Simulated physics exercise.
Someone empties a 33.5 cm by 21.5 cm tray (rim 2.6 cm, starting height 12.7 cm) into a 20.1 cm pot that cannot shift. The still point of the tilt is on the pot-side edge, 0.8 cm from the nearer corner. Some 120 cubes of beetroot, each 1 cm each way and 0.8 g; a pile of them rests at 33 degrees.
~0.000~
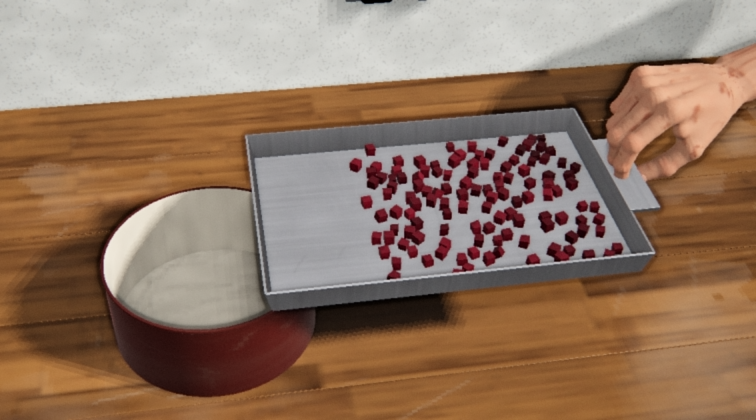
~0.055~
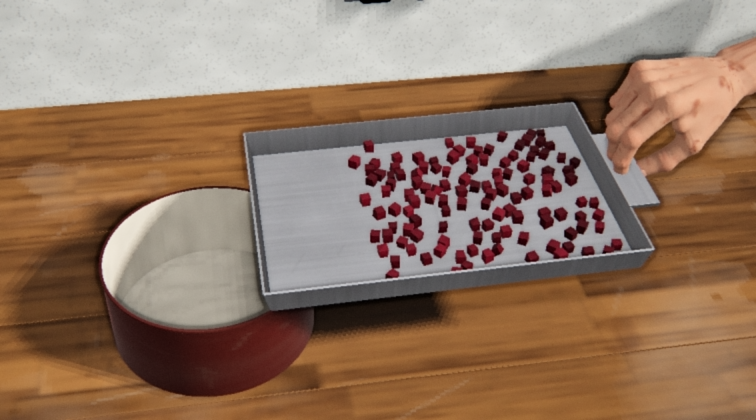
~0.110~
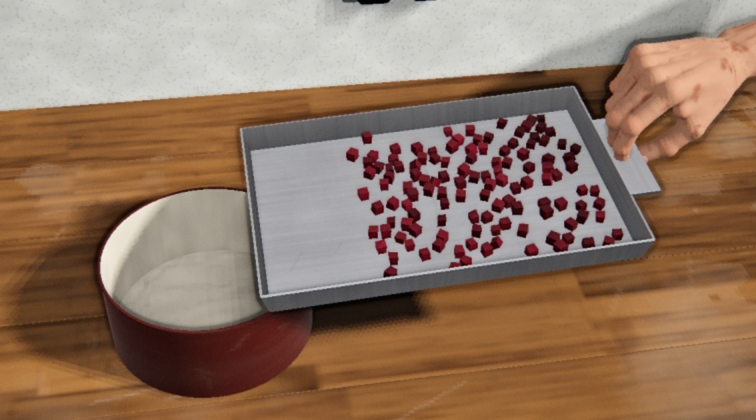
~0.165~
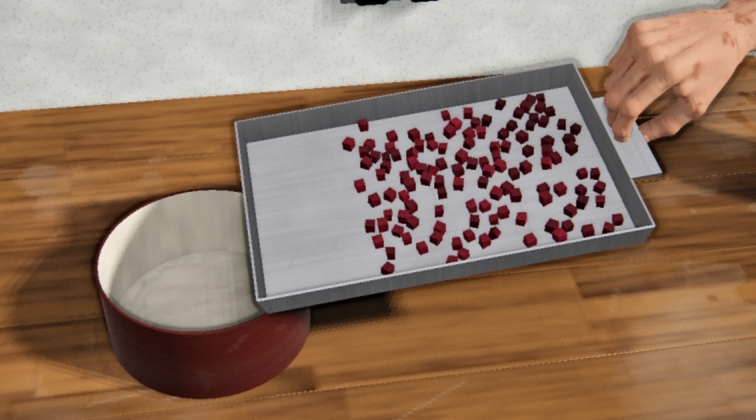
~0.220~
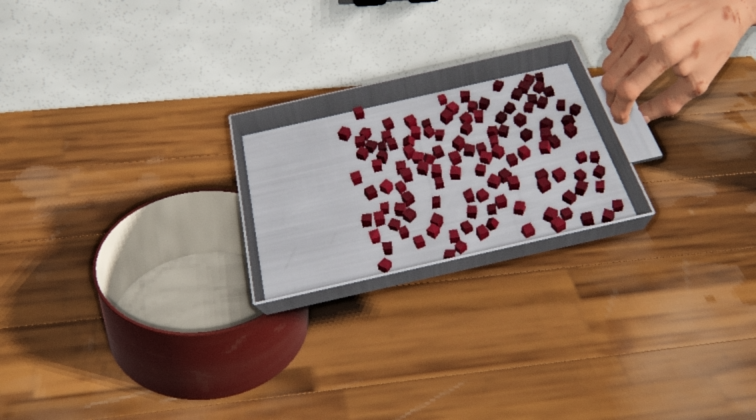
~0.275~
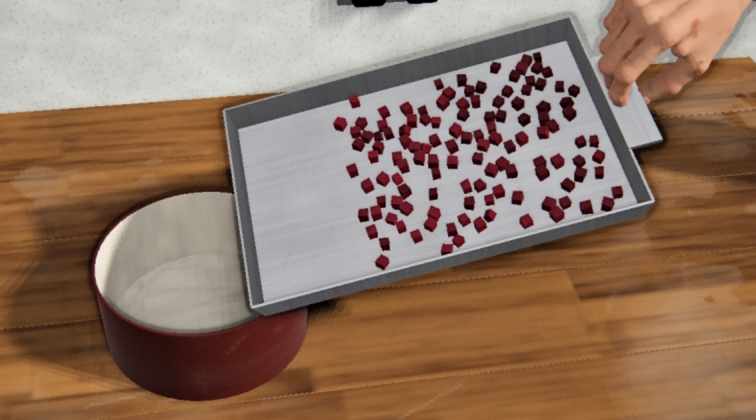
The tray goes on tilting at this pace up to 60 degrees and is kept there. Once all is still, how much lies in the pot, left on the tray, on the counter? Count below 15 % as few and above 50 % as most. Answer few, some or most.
Pot few, tray some, counter most.
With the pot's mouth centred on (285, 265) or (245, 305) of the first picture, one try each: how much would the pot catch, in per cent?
Some 0 and 50 per cent.
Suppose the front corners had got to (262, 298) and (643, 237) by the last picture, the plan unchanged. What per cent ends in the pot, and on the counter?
Pot 0, counter 15.
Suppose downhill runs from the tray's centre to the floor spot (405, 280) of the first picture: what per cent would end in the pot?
About 0 per cent.
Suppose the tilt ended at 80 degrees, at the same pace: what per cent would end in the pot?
It would be near 0 per cent.
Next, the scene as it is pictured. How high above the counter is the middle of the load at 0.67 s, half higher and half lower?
Roughly 26 cm.
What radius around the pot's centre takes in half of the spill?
Roughly 20 cm.
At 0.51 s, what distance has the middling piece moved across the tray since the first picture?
About 1 cm.
After 0.51 s, tilt 40 degrees; the tray holds 100 %, the pot 0 %.
After 0.67 s, tilt 54 degrees; the tray holds 100 %, the pot 0 %.
After 0.95 s, tilt 60 degrees; the tray holds 55 %, the pot 0 %.
By 2.3 s all is still; pot 0 %, tray 35 %, counter 65 %.
